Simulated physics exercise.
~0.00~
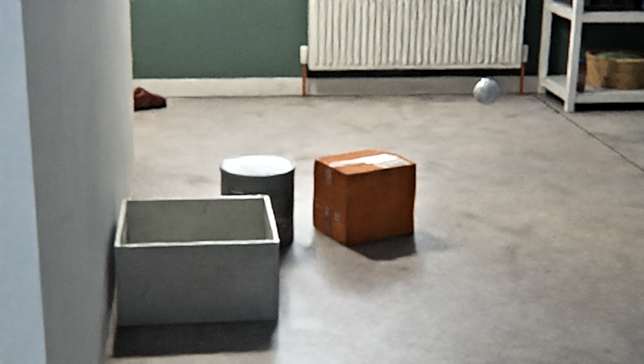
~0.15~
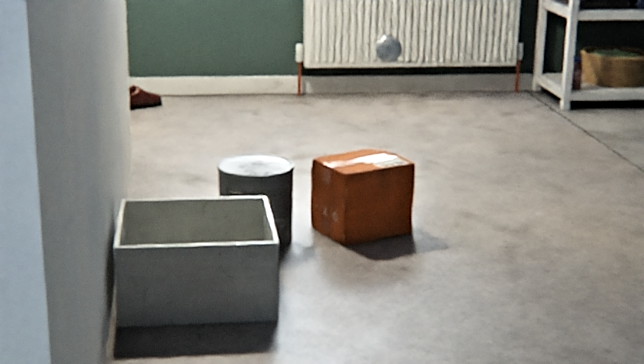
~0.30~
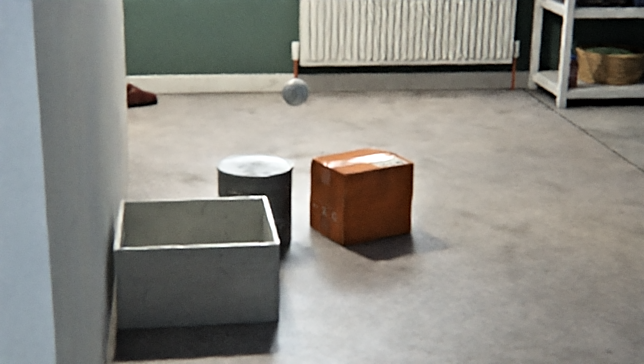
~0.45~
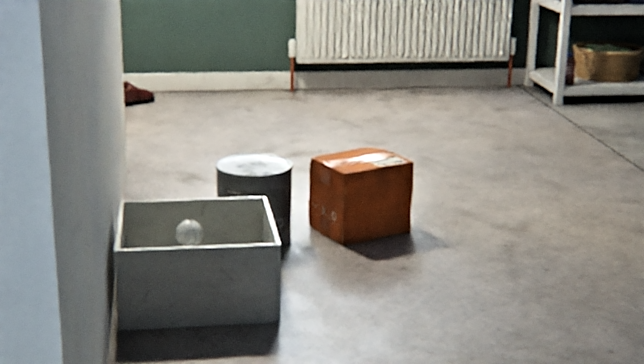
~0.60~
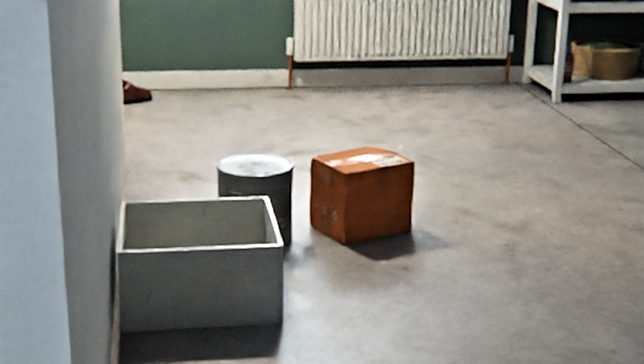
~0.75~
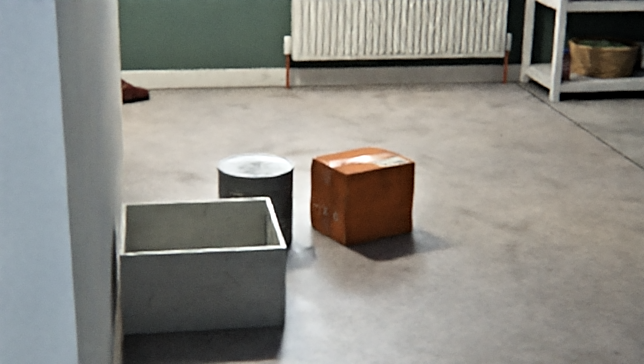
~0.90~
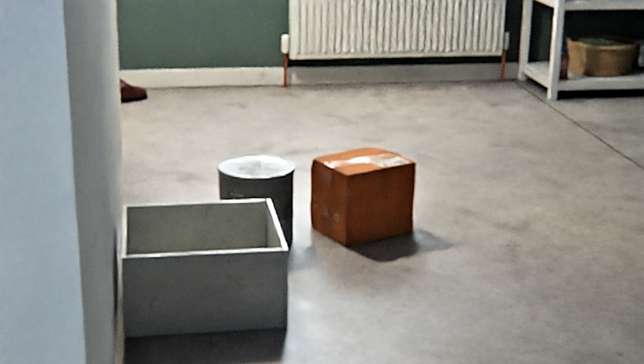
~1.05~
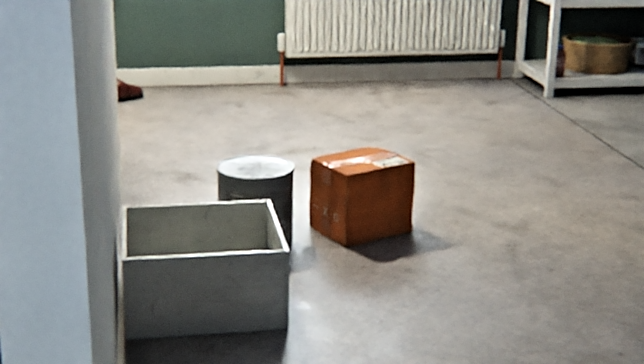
A room with a smooth grey floor is seen from slightly above, with a pale wall edge on the left, and a white radiator and shelf against a green wall at the back. An open, empty grey box stands in the left foreground, with a grey pail just behind it and an orange-brown parcel to the right. A small whitish ball-like object appears near the radiator, then travels left through the air and descends toward the box. It drops inside and disappears behind the front wall. The pail and parcel stay put as the view drifts slightly, and the object remains out of sight.
